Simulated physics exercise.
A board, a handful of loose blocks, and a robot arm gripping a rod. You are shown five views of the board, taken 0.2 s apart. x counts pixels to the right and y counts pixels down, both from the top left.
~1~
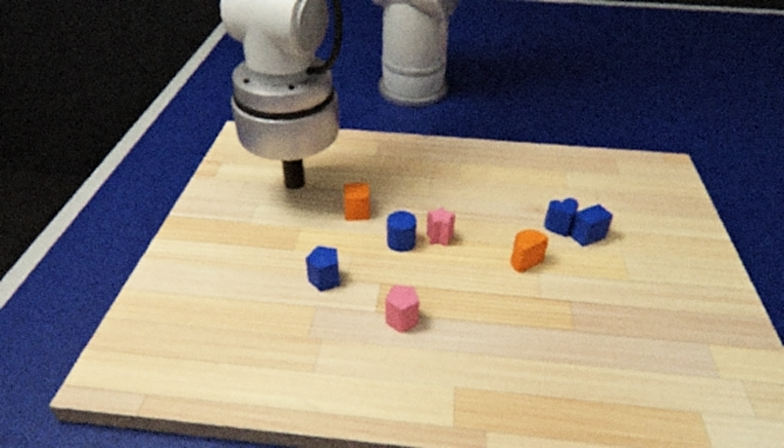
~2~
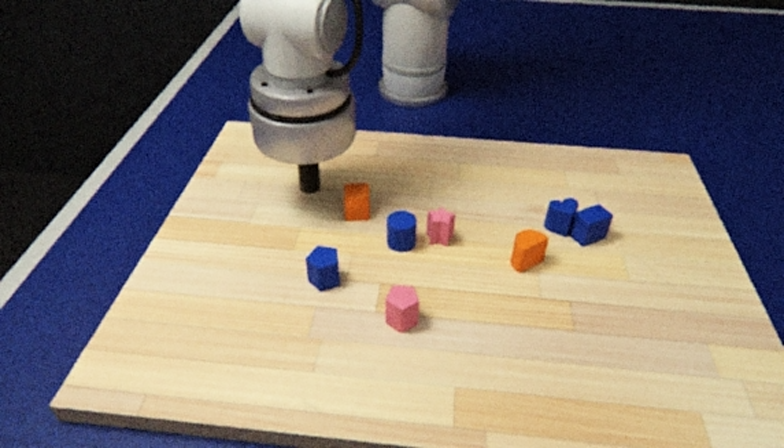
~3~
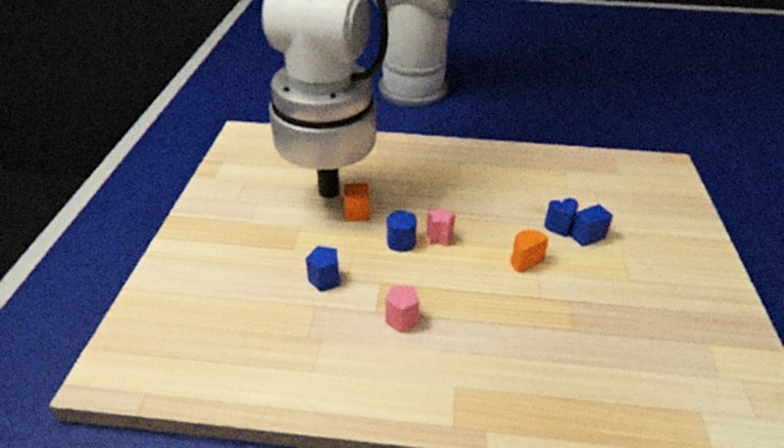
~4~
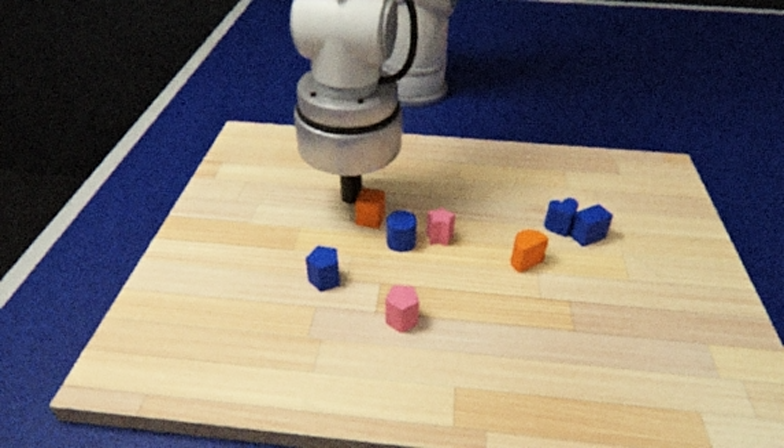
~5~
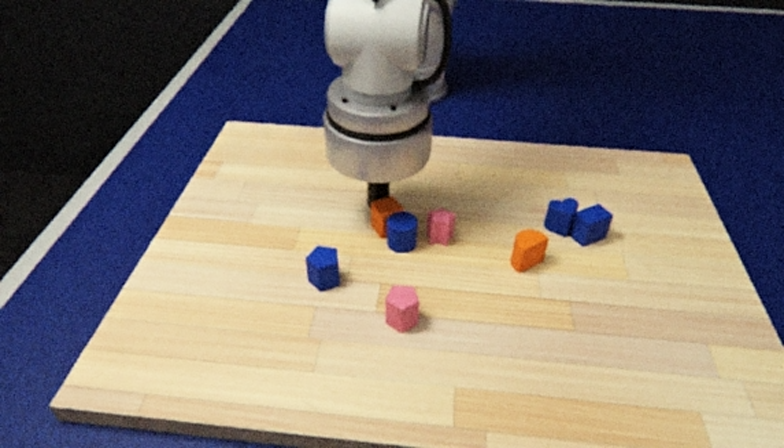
A robot arm moved its dark rod rightward across a wooden board of small blocks, then nudged an orange block a short way right and slightly nearer, until it was up beside the blue round one.
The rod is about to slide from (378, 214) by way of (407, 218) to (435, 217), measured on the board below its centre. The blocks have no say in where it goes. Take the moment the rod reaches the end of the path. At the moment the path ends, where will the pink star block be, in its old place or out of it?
Left where it is.
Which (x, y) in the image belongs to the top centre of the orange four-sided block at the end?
The answer is (403, 210).
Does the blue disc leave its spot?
Yes.
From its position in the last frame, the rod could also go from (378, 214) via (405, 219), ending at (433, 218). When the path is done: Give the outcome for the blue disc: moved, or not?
It gets displaced.
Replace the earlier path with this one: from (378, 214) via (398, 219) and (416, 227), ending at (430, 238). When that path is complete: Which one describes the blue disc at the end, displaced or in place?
The blue disc will be pushed away from where it stands.
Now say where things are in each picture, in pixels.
Rod's lower end (295, 184); orange four-sided block (357, 190); blue disc (402, 219); pink star block (441, 215), in the first frame.
Rod (310, 188); blocks still, in the second frame.
Rod (329, 192); blocks still, in the third frame.
Rod (352, 198); orange four-sided block (370, 196), in the fourth frame.
Rod (378, 204); orange four-sided block (387, 205); blue disc (403, 220); pink star block (441, 215), in the fifth frame.
The first path, step by step. Halfway along, rod (407, 208); orange four-sided block (403, 210), turned 35° clockwise; blue disc (409, 229).
At the end, rod (436, 207); orange four-sided block (403, 210), turned 35° clockwise; blue disc (409, 229); pink star block still.
